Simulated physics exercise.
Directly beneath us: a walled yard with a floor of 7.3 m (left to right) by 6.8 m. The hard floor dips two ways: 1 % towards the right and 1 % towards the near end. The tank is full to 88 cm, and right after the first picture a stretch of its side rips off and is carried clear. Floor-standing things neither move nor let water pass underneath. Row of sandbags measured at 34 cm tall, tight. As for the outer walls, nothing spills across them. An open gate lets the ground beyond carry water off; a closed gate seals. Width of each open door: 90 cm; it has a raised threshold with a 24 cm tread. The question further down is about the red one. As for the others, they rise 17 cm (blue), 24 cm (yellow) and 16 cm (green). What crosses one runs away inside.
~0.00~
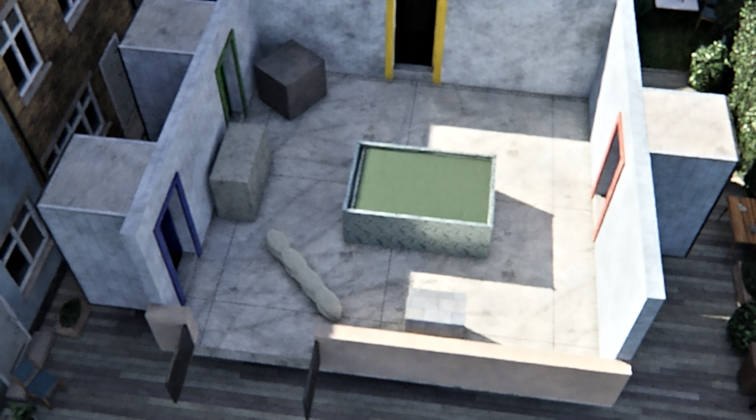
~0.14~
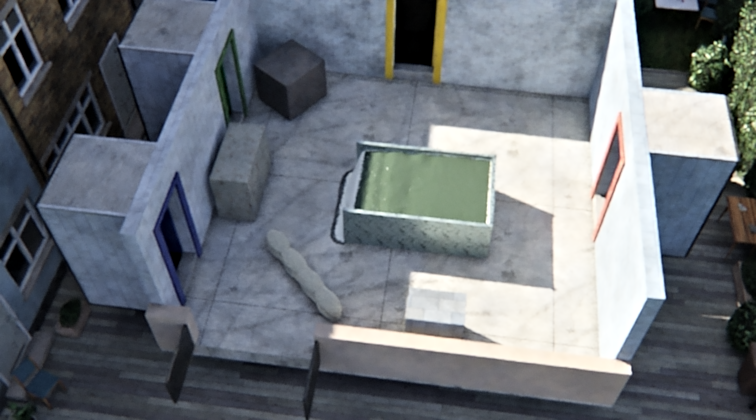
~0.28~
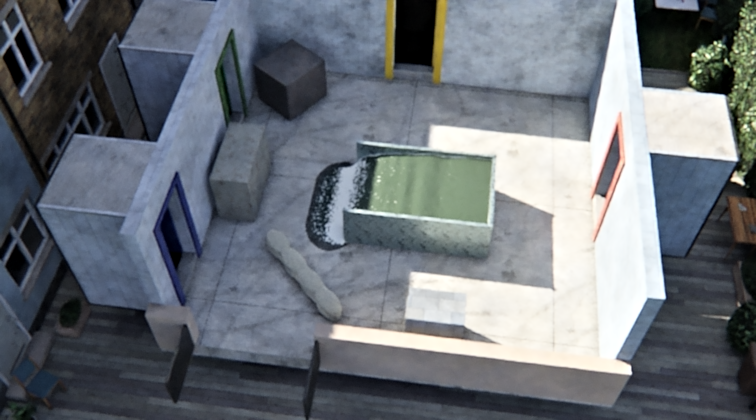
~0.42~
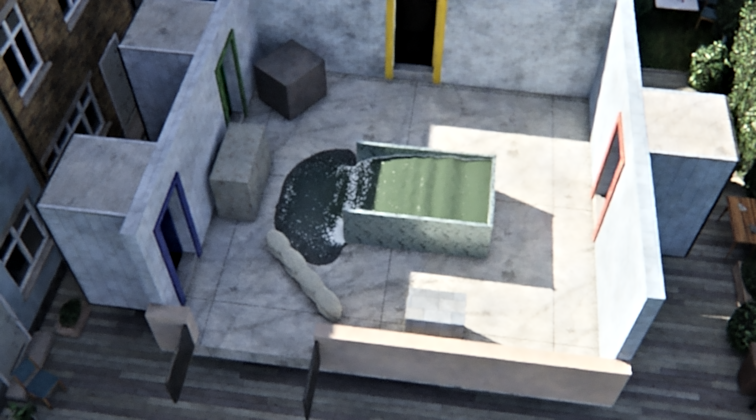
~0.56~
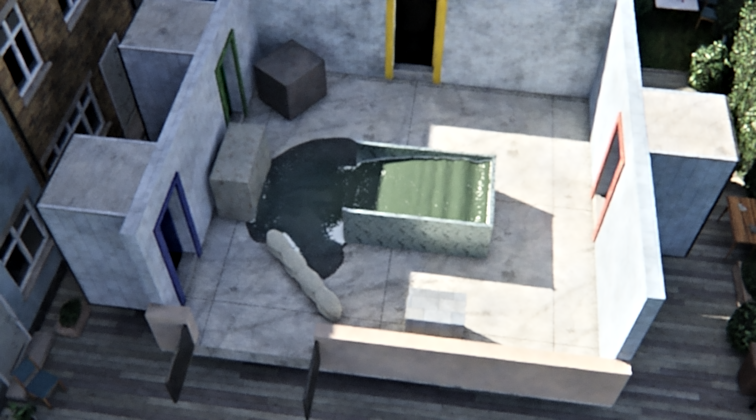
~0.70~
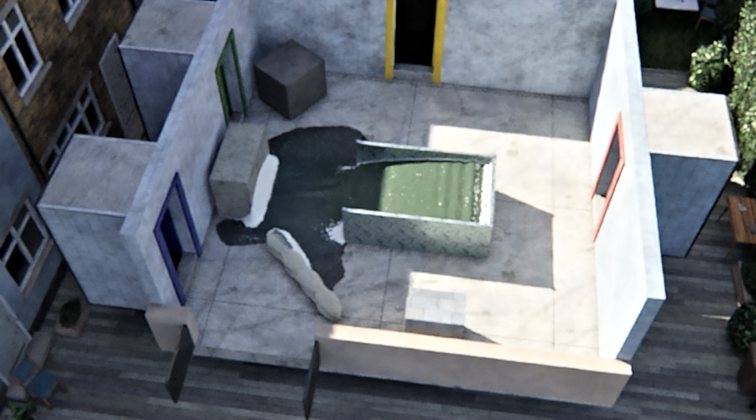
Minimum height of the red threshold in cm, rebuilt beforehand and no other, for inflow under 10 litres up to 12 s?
5.5 cm.
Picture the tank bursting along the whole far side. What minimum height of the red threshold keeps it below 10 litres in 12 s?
About 8.5 cm.
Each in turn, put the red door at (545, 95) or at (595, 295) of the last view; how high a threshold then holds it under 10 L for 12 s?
First place around 7.5 cm, second around 10.0 cm.
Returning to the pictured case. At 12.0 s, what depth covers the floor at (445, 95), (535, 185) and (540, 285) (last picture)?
First 2, then 6, then 8 cm.
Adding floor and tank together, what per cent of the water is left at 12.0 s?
About 74 in every hundred.
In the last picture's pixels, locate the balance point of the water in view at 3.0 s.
(323, 196).
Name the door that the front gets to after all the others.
Final door: Red.
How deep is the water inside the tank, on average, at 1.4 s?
The mean depth is about 48 cm.
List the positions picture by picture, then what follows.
The first frame shows the tank at (422, 185) is whole and still, 88 cm deep; the red door at (606, 184) is dry.
In the second frame, the front is at (335, 236), 0.3 m from the gap at (354, 198); 0.3 m2 of floor is wet, 88 cm left at the back.
In the third frame, the front is at (311, 228), 0.7 m from the gap at (354, 198); 1.2 m2 of floor is wet, 88 cm left at the back.
In the fourth frame, the front is at (278, 219), 1.4 m from the gap at (354, 200); 3.0 m2 of floor is wet, 88 cm left at the back.
In the fifth frame, water pours out at (354, 200) and has run 1.9 m, to (251, 226); about 10 cm deep outside, 84 cm at the back.
In the sixth frame, the front is at (221, 228), 2.4 m from the gap at (354, 200); 5.7 m2 of floor is wet, 74 cm left at the back; the red door at (606, 184), 4.6 m from the gap, is still 4.7 m from the nearest water.
After 1.4 s water covers 20 % of the floor, deepest (56 cm) near (263, 205); it has not reached the red door.
After 3.0 s water covers 45 % of the floor, deepest (32 cm) near (246, 114); it has not reached the red door.
After 12.0 s water covers 95 % of the floor, deepest (19 cm) near (574, 380); 8 cm at the red door, 0 litres in over its 18 cm threshold.
At the red door as built, the water arrived by 5.8 s and peaked near 9 cm at 11.4 s.
With a threshold of 5 cm, 16 litres would have come in within the 12 s; with 6.5 cm, 5 litres. So under 10 litres takes about 5.5 cm.
